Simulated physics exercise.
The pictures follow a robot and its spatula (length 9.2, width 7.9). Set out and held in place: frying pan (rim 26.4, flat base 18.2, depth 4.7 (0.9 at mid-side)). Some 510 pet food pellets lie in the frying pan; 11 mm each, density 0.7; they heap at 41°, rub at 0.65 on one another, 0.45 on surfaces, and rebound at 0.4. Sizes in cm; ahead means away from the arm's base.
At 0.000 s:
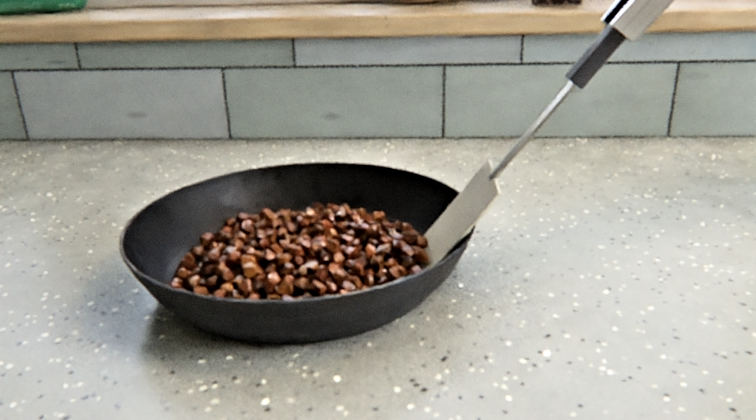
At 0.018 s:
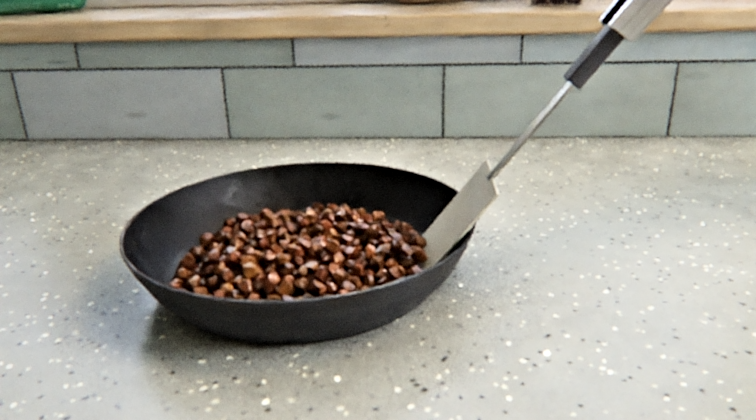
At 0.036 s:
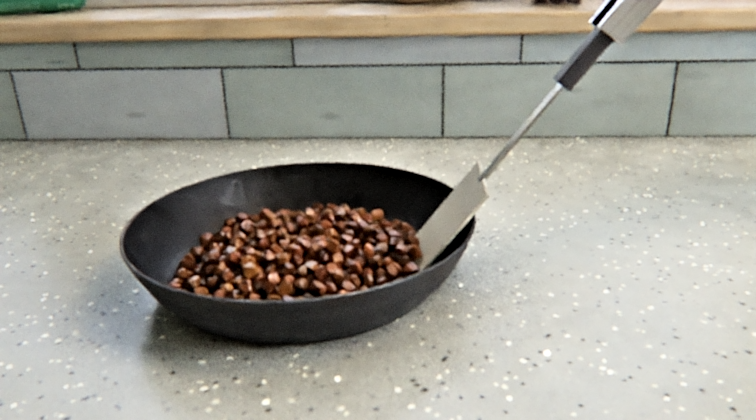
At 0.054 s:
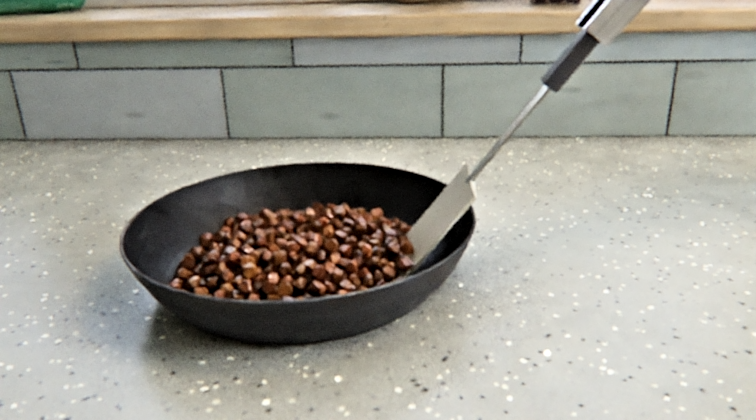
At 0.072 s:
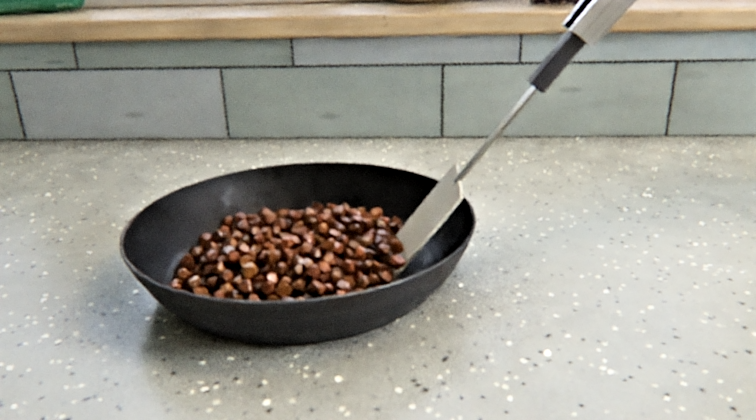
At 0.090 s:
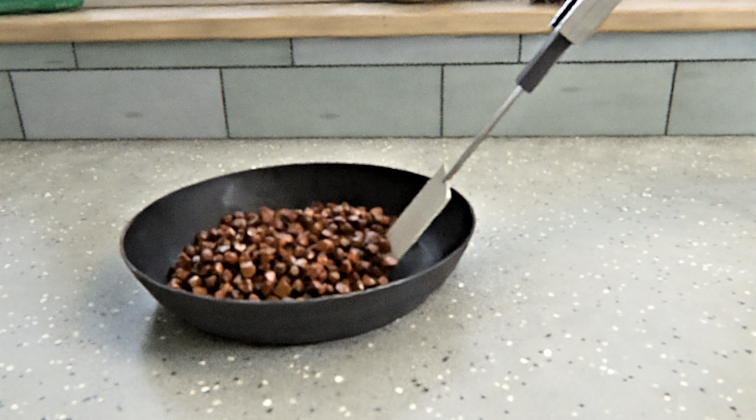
A spatula slides left in a black frying pan, pushing against the heaped brown pellets.
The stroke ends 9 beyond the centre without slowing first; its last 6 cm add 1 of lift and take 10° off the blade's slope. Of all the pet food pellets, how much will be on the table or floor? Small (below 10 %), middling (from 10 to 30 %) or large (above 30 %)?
A small share, below 10 %, ends on the table or floor.
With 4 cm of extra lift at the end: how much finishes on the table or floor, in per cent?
Some 5 per cent.
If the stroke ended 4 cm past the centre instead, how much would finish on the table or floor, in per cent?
It would be near 0 per cent.
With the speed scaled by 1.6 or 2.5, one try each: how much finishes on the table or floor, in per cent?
About 15 and 20 per cent.
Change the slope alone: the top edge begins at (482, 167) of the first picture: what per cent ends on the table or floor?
Some 5 per cent.
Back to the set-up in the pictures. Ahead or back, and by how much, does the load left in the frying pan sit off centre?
Roughly 5.0 cm ahead.
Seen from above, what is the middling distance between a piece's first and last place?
Some 5 cm.
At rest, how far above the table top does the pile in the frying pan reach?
About 6.5 cm.
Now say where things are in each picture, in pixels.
The first picture shows spatula top edge at (495, 175), sloping 53°; upper third of the load around (302, 248), from x 175 to 420, top at y 210; 507 in the frying pan.
The second picture shows spatula top edge at (493, 175), sloping 53°; upper third of the load around (302, 248), from x 175 to 420, top at y 210.
The third picture shows spatula top edge at (484, 177), sloping 53°; upper third of the load around (304, 250), from x 175 to 415, top at y 210.
The fourth picture shows spatula top edge at (472, 178), sloping 53°; upper third of the load around (308, 246), from x 175 to 415, top at y 210.
The fifth picture shows spatula top edge at (460, 178), sloping 53°; upper third of the load around (306, 243), from x 175 to 415, top at y 210.
The sixth picture shows spatula top edge at (447, 178), sloping 53°; upper third of the load around (297, 244), from x 175 to 415, top at y 210; 507 in the frying pan.
After 0.20 s, sloping 53°, highest piece 4 above the table; 507 in the frying pan.
After 0.31 s, sloping 49°, highest piece 6 above the table; 507 in the frying pan.
After 0.56 s, sloping 43°, highest piece 6 above the table; 477 in the frying pan, 27 on the table or floor, 3 on the blade or in flight.
After 1.61 s, sloping 43°, highest piece 6 above the table; 476 in the frying pan, 31 on the table or floor.
At rest, 476 in the frying pan, 31 on the table or floor. That is 6 % on the table or floor.
